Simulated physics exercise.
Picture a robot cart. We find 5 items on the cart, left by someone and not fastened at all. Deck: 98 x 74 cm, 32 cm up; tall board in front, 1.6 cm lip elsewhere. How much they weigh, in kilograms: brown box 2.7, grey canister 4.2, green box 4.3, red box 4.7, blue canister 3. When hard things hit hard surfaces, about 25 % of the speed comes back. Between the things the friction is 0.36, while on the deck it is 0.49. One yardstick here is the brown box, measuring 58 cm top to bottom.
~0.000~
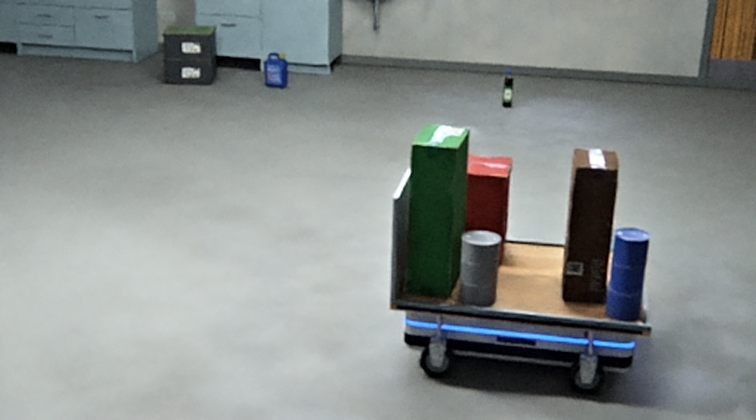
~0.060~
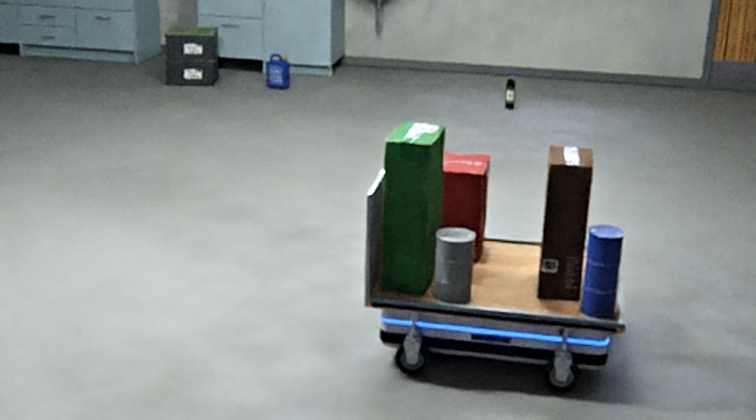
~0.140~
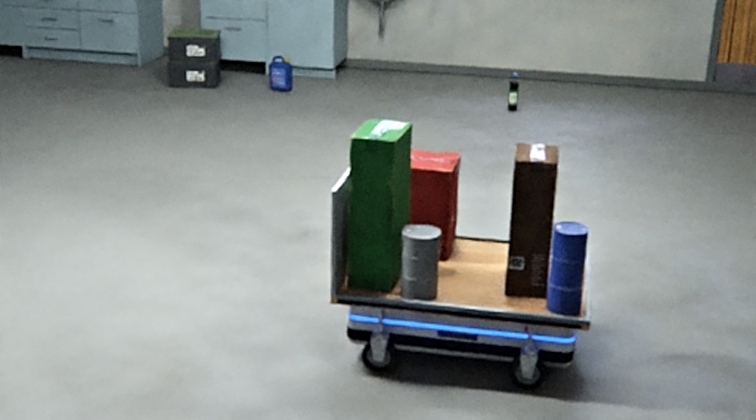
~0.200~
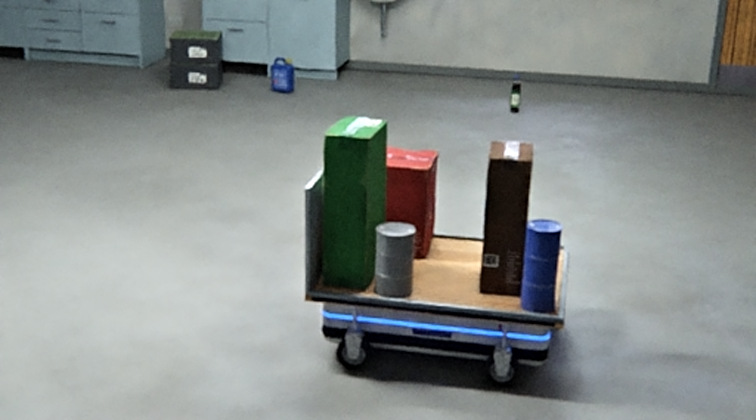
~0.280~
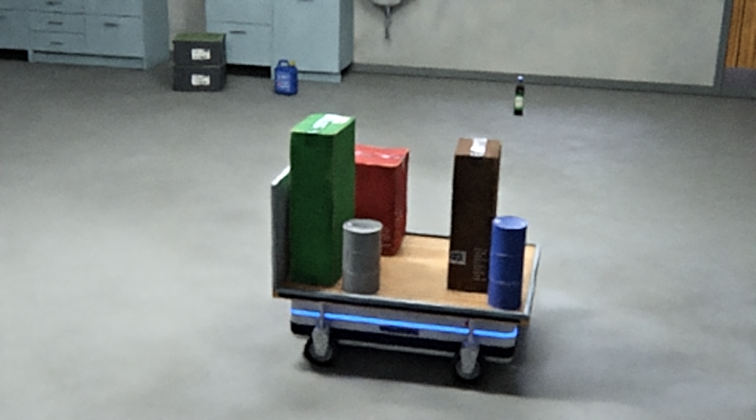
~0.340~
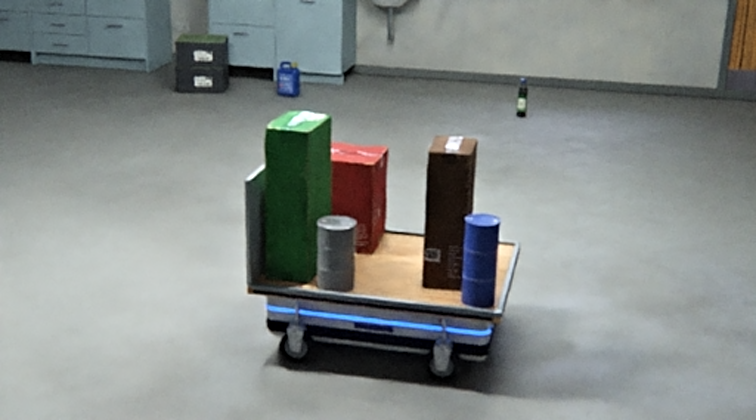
On a grey workshop floor, a low robot cart carrying green, red and brown boxes and two small canisters, one grey and one blue, rolled steadily to the left past cabinets and a distant bottle.
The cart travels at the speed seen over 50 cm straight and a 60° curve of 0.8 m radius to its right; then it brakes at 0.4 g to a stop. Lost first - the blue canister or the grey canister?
Answer: The latter.
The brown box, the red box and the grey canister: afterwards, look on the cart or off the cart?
When everything stops, the brown box is still in bounds, the red box is still in bounds, and the grey canister is out of bounds.
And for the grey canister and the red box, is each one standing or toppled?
In the last frame the grey canister does not stay up and the red box remains up.
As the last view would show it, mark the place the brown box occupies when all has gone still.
It settles somewhere near (256, 126).
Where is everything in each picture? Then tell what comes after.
In the first picture, cart has run 0 cm; blue canister (628, 275); grey canister (479, 269).
In the second picture, cart has run 10 cm; red box (452, 207); brown box (565, 223).
In the third picture, cart has run 24 cm; green box (380, 205); red box (423, 204).
In the fourth picture, cart has run 34 cm; brown box (507, 218); green box (355, 203).
In the fifth picture, cart has run 48 cm; red box (371, 200); brown box (474, 215).
In the sixth picture, cart has run 58 cm; blue canister (480, 261); grey canister (336, 254).
After 0.64 s, cart has run 109 cm, turned 31°; grey canister 32° off upright near (224, 211); blue canister 7° off upright near (321, 236); green box 22° off upright.
After 0.84 s, cart has run 143 cm, turned 55°; grey canister, green box and blue canister now off the cart; red box moved 20 cm.
After 1.14 s, cart has run 188 cm, turned 60°; red box moved 19 cm.
After 1.44 s, cart has run 201 cm, turned 60°, stopped; brown box 24° off upright; red box moved 19 cm.
In the end (2.0 s), off the cart, grey canister, green box and blue canister; toppled on the cart, brown box; not toppled but over 10 cm from the start, red box. Blue canister went at 0.84 s; grey canister went at 0.66 s.
